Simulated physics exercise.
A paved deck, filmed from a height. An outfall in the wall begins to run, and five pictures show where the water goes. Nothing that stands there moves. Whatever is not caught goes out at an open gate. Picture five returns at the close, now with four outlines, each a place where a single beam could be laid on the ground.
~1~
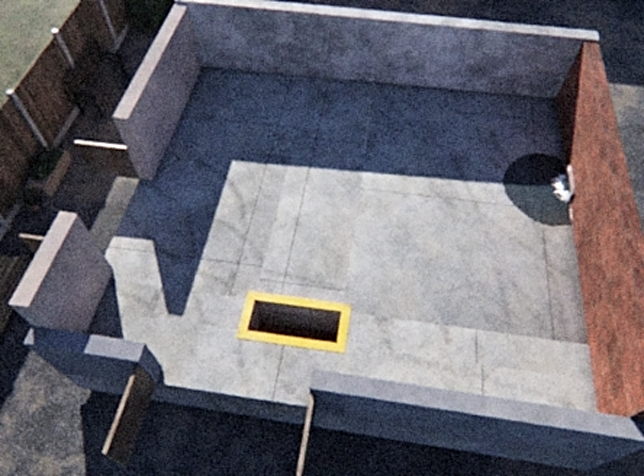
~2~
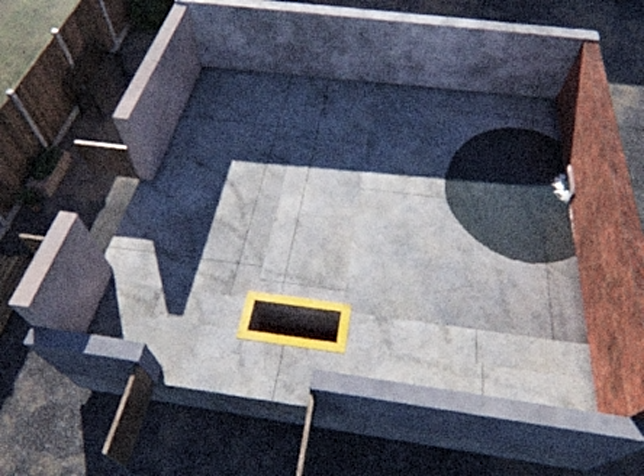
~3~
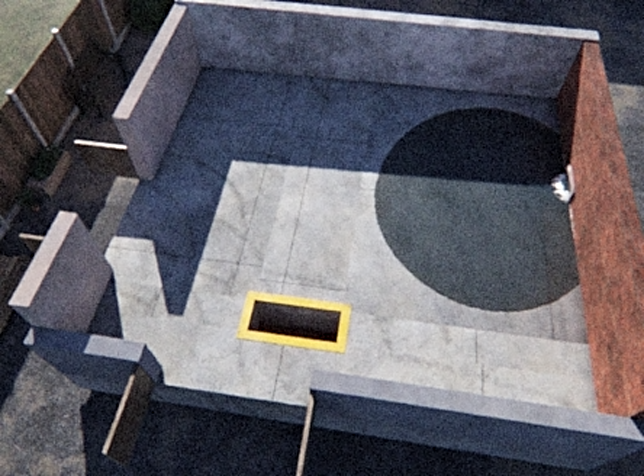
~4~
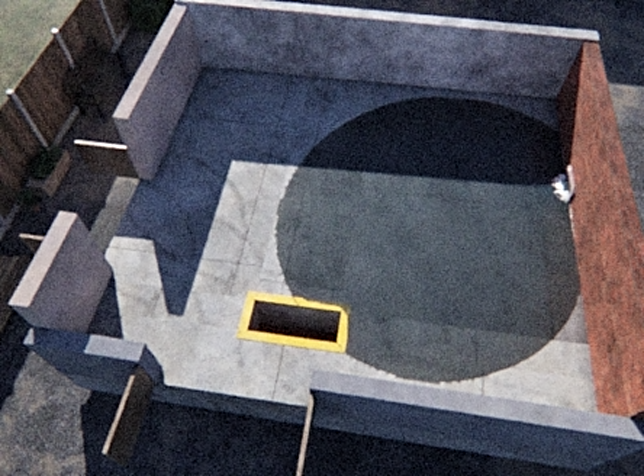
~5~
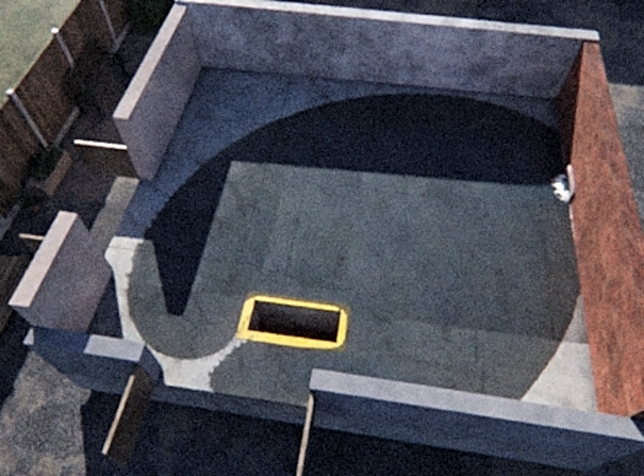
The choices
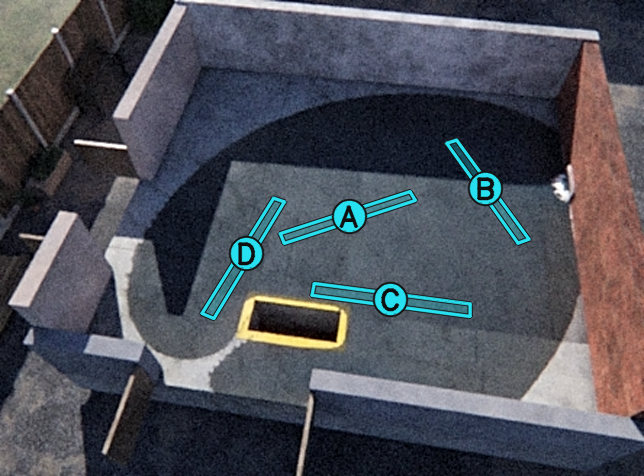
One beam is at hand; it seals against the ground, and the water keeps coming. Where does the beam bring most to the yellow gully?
Choose D.
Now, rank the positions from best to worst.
Best to worst: D, A, B, C.
In cyan, A from (282, 238) to (412, 196); B from (451, 141) to (523, 241); C from (313, 289) to (470, 310); D from (207, 315) to (279, 200).
With A, about 30 % of the stream goes into the yellow gully, about 70 % out by the gates.
With B, about 22 % of the stream goes into the yellow gully, about 78 % out by the gates.
With C, about 12 % of the stream goes into the yellow gully, about 88 % out by the gates.
With D, about 46 % of the stream goes into the yellow gully, about 54 % out by the gates.
